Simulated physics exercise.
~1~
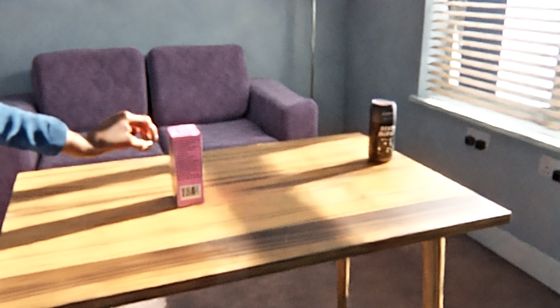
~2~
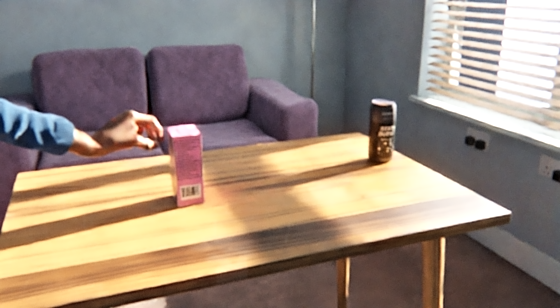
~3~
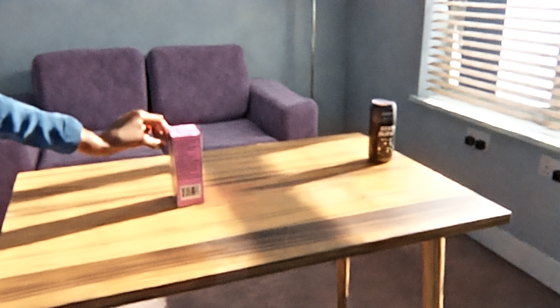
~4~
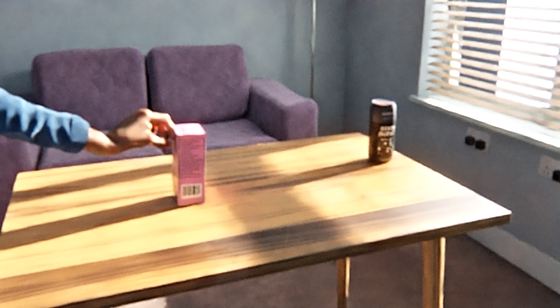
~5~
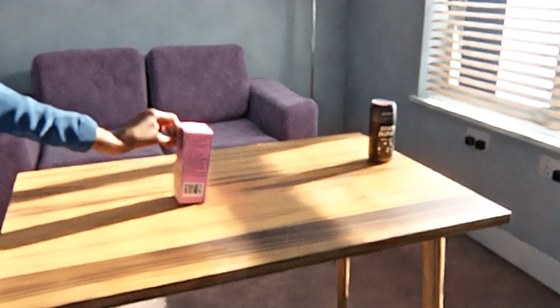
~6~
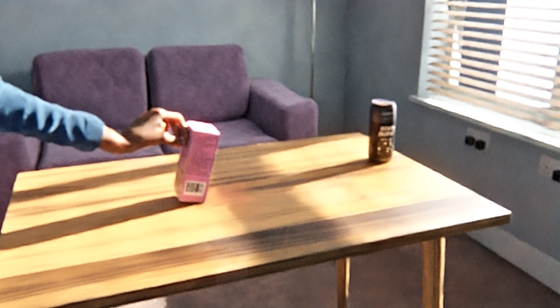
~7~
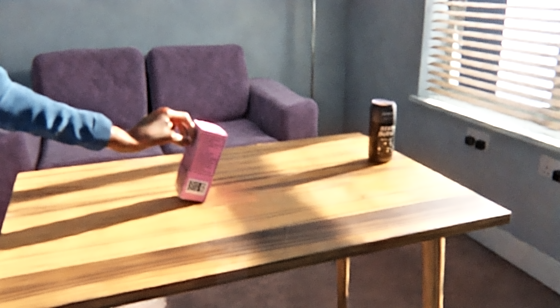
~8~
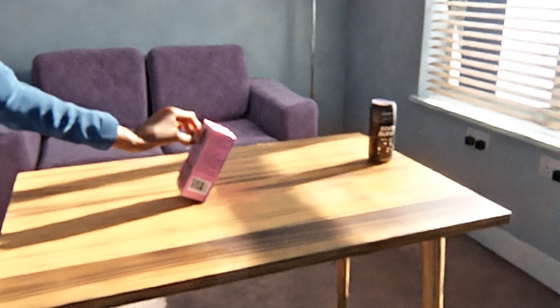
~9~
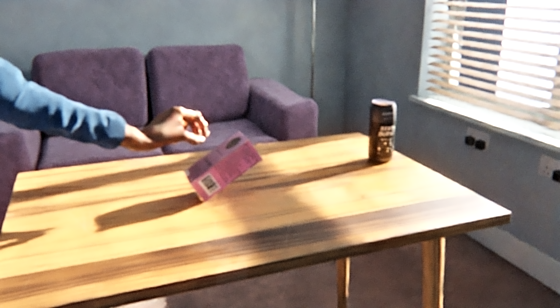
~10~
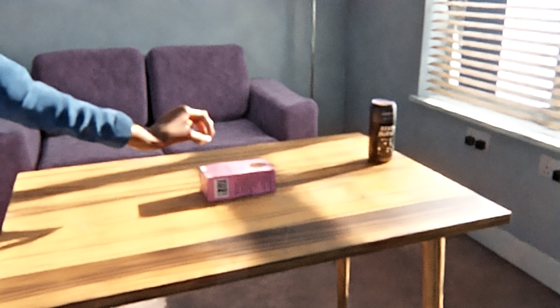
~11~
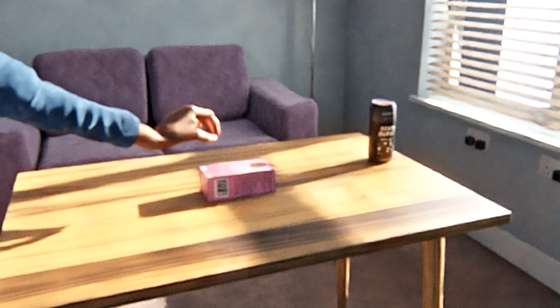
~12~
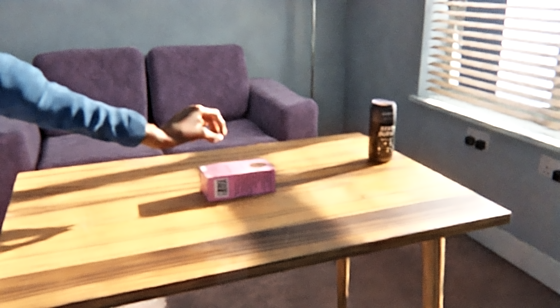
A hand in a blue sleeve reached in from the left and pushed the top of an upright pink carton on a wooden table until it leaned and toppled to the right, ending on its side while a black can nearby stayed standing.
